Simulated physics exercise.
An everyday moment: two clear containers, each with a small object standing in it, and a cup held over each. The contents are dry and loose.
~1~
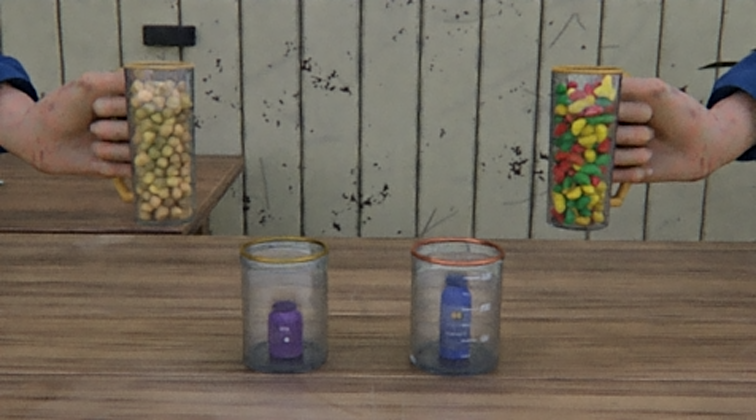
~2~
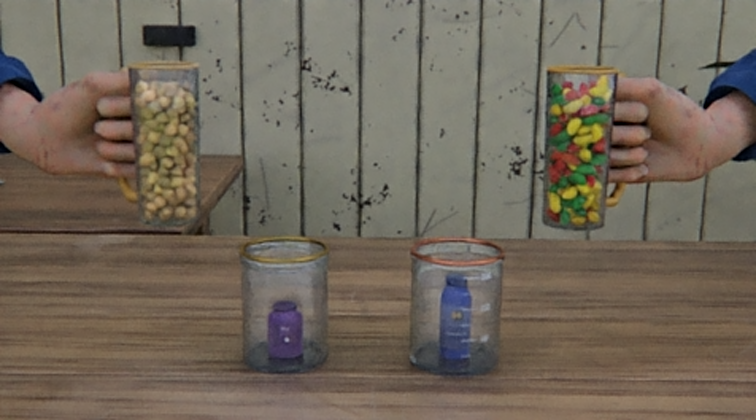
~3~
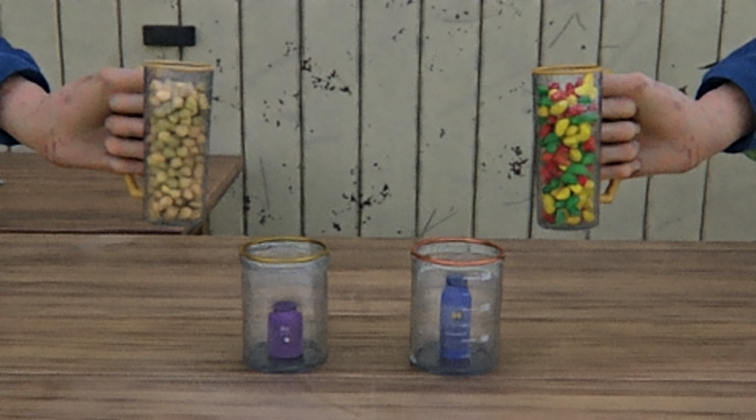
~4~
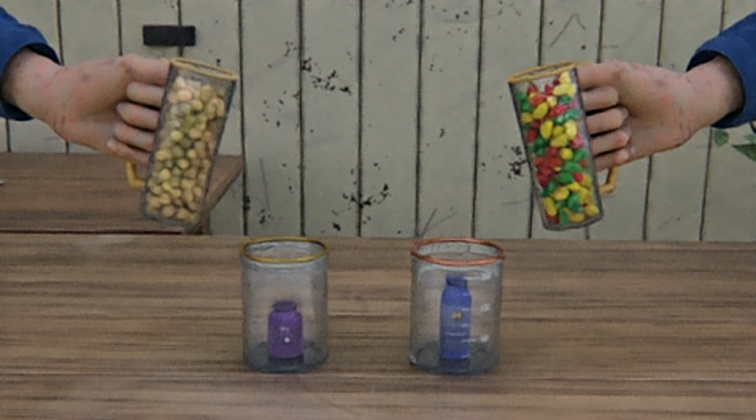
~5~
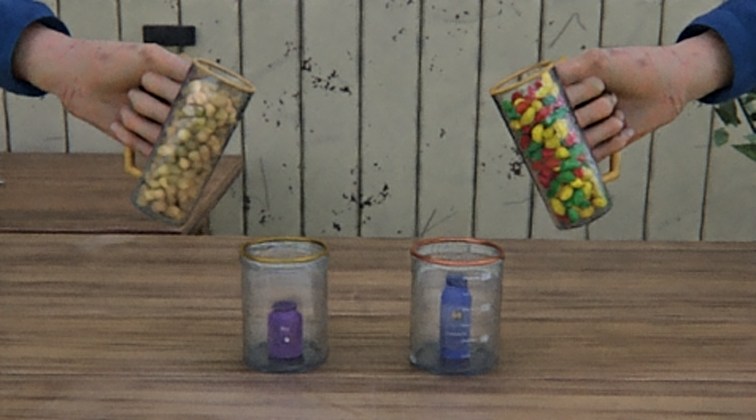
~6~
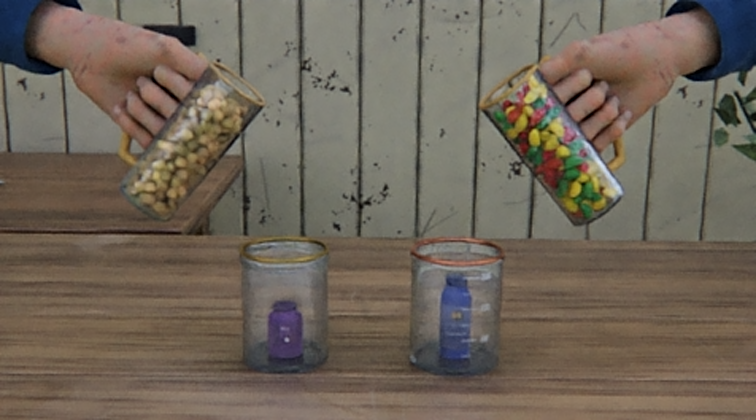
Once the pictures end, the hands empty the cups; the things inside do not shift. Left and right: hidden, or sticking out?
On the left it ends up hidden, on the right it stands proud of the pile.
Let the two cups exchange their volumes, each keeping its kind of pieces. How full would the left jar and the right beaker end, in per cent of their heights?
Left about 70, right about 70.
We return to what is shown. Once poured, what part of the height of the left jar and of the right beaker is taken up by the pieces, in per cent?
Left about 75, right about 70.
Then, 0.63 s on from there, left jar empty, all of its cupful still in the cup; right beaker nearly empty, nearly all of its cupful still in the cup.
Then, 1.18 s on from there, left jar nearly empty, near two thirds of its cupful still in the cup; right beaker nearly empty, the bulk of its cupful still in the cup.
Then, 1.65 s on from there, left jar two thirds full, none of its cupful still in the cup; right beaker half full, none of its cupful still in the cup.
In the end, left jar three quarters full (surface near (285, 278)), nothing beside it; right beaker three quarters full (surface near (457, 282)), nothing beside it; the left thing is covered; the right thing is still showing.
